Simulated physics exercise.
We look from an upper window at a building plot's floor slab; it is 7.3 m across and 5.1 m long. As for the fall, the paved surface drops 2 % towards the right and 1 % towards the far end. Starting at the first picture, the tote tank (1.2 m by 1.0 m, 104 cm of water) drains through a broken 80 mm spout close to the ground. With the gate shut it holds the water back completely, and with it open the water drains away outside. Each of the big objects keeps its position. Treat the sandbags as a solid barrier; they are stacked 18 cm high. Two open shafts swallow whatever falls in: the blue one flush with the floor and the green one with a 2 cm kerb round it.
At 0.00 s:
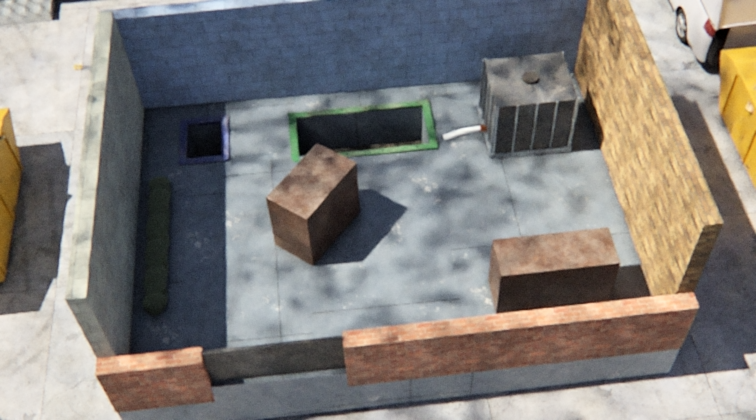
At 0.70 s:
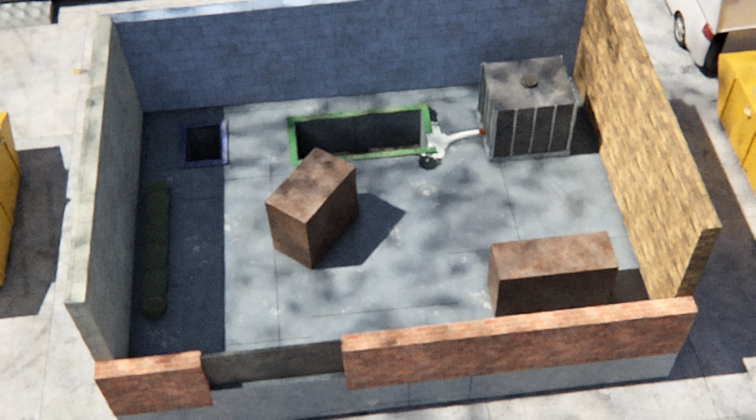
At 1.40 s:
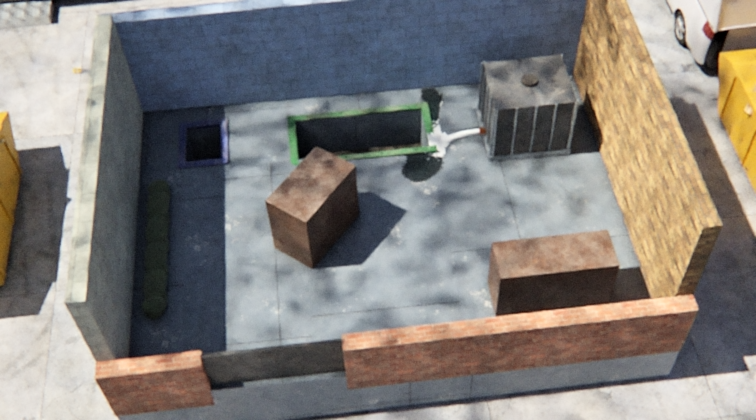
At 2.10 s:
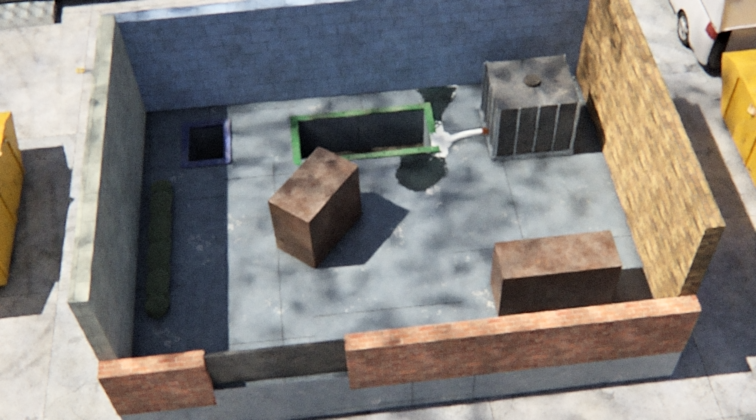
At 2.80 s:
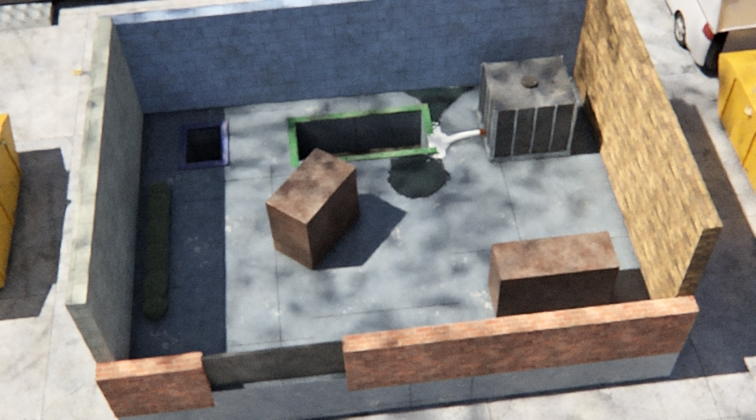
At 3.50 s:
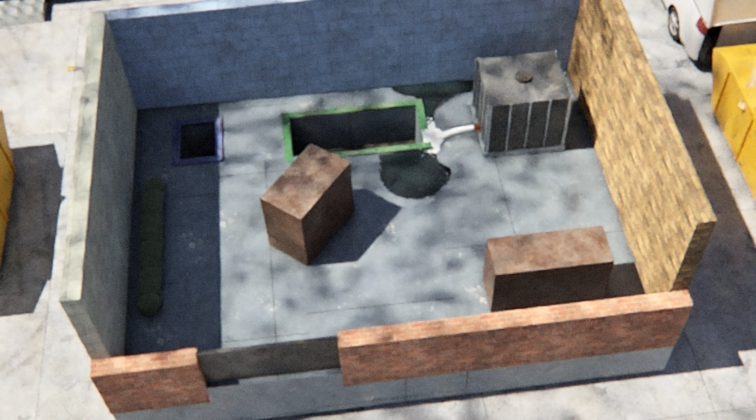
Water jets leftward from a grey ribbed tank at the back right of a walled building plot, seen from a high window. Two brown blocks stand on the grey floor, with a green-edged opening beside the jet, a smaller blue-edged one further left and a dark green row along the left wall. White splashes appear, then dark wetness spreads nearer and towards the back wall, while the view shifts slightly.
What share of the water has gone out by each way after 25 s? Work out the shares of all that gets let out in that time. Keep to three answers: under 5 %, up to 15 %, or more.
I would say the gate opening takes not even 5 %; the blue pit takes not even 5 %; the green pit takes more than 15 %.
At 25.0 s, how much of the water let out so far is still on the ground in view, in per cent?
Roughly 22 percent of it is still there.
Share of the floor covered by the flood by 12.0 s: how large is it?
The flood covers close to 10 per cent of the floor.
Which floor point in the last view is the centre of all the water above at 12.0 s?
Roughly (477, 131).
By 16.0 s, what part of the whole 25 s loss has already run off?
About 70 %.
After 5.0 s water covers 5 % of the floor and is deepest (3 cm) near (429, 139); gone so far, the gate opening 0 %, the blue pit 0 %, the green pit 17 %.
After 8.0 s water covers 5 % of the floor and is deepest (3 cm) near (429, 139); gone so far, the gate opening 0 %, the blue pit 0 %, the green pit 28 %.
After 12.0 s water covers 10 % of the floor and is deepest (3 cm) near (429, 139); gone so far, the gate opening 0 %, the blue pit 0 %, the green pit 41 %.
After 16.0 s water covers 15 % of the floor and is deepest (3 cm) near (563, 73); gone so far, the gate opening 0 %, the blue pit 0 %, the green pit 53 %.
After 25.0 s water covers 15 % of the floor and is deepest (4 cm) near (563, 73); gone so far, the gate opening 0 %, the blue pit 0 %, the green pit 78 %.
